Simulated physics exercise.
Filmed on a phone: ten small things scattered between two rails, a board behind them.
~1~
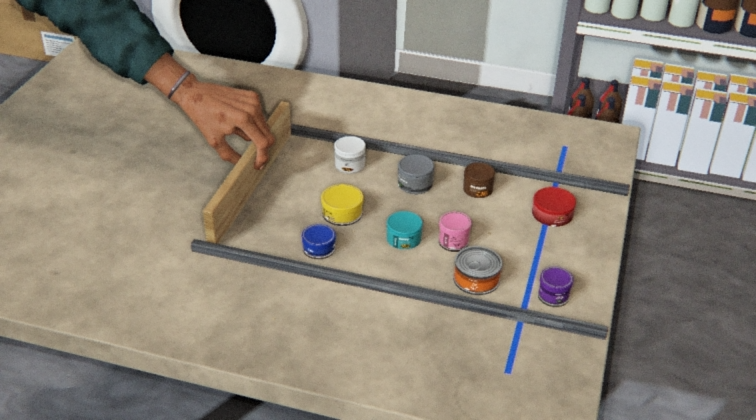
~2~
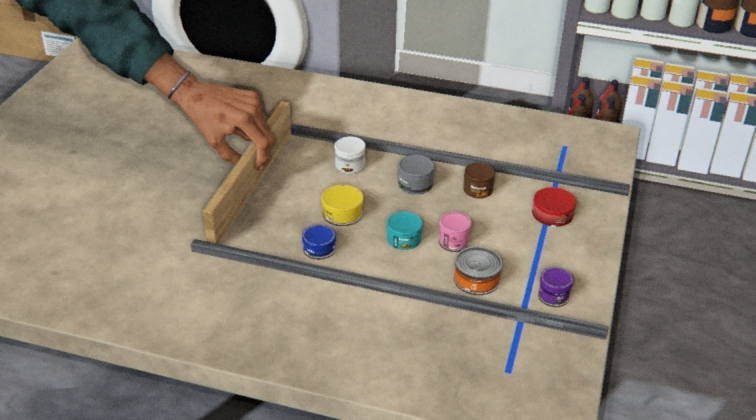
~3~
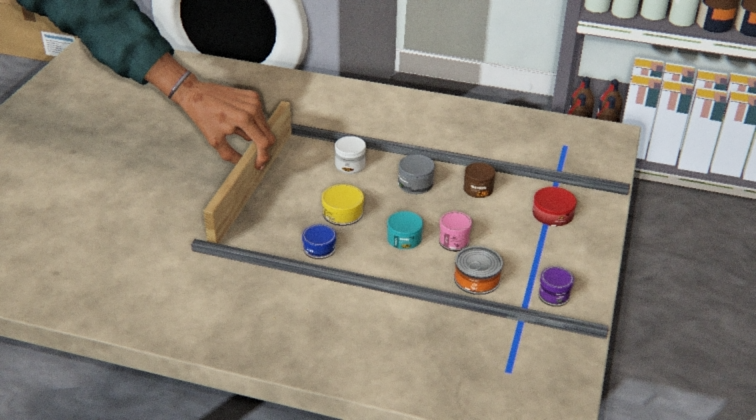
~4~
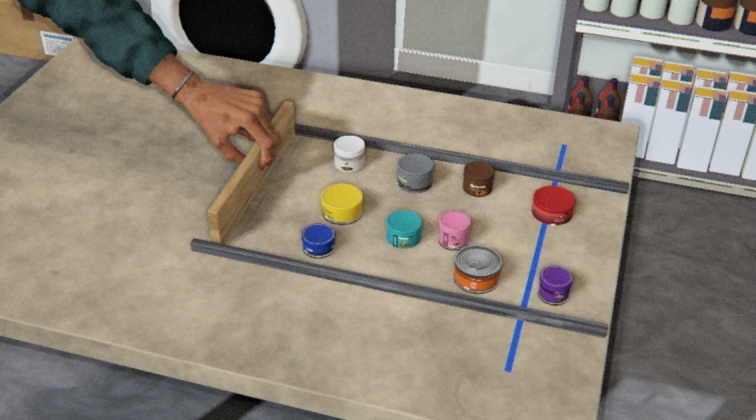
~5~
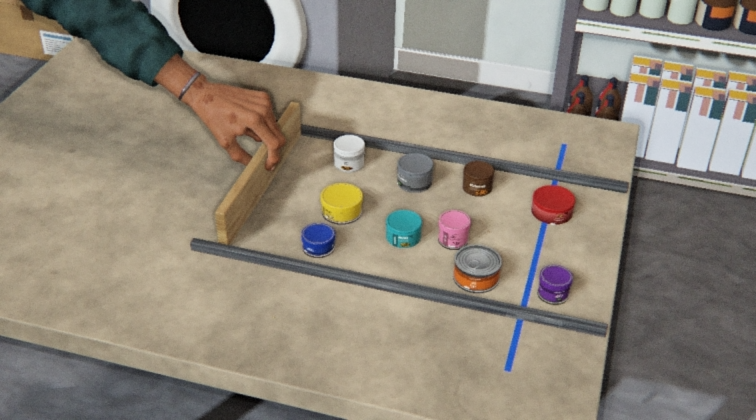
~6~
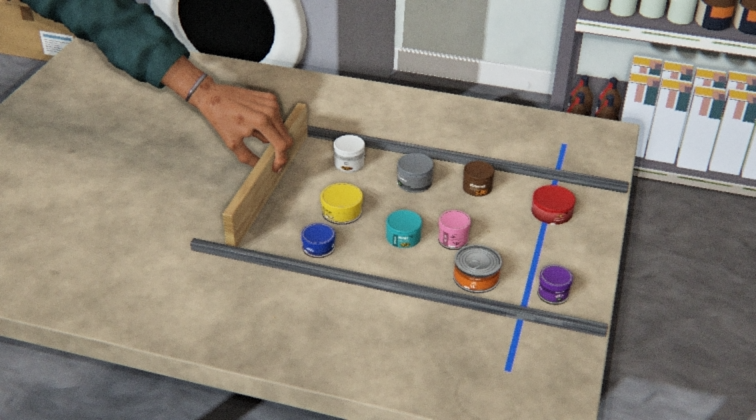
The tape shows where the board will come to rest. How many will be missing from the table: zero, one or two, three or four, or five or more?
As it turns out, the number that fall off is one or two.
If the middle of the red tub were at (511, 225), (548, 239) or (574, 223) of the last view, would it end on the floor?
In that order, it remains up; remains up; survives.
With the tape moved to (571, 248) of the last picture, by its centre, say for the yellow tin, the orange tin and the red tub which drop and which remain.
The yellow tin survives, the orange tin falls, the red tub drops off.
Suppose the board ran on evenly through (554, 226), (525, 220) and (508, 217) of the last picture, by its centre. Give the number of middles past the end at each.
Past the end: 1, 0 and 0.
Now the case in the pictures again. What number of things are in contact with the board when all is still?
The number is 5.
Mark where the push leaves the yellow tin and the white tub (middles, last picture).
The yellow tin at (561, 241), the white tub at (568, 189).
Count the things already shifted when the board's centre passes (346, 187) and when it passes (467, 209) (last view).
The counts are 3 and 8.
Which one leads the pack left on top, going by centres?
Foremost is the red tub.
A little later, none off yet; purple tin at rest near (555, 285); red tub at rest near (553, 205); orange tin at rest near (477, 269).
Next, none off yet; purple tin at rest near (555, 285); red tub at rest near (553, 205); orange tin moving near (487, 270).
When it is over, the number that fall off is one or two; down, purple tin.
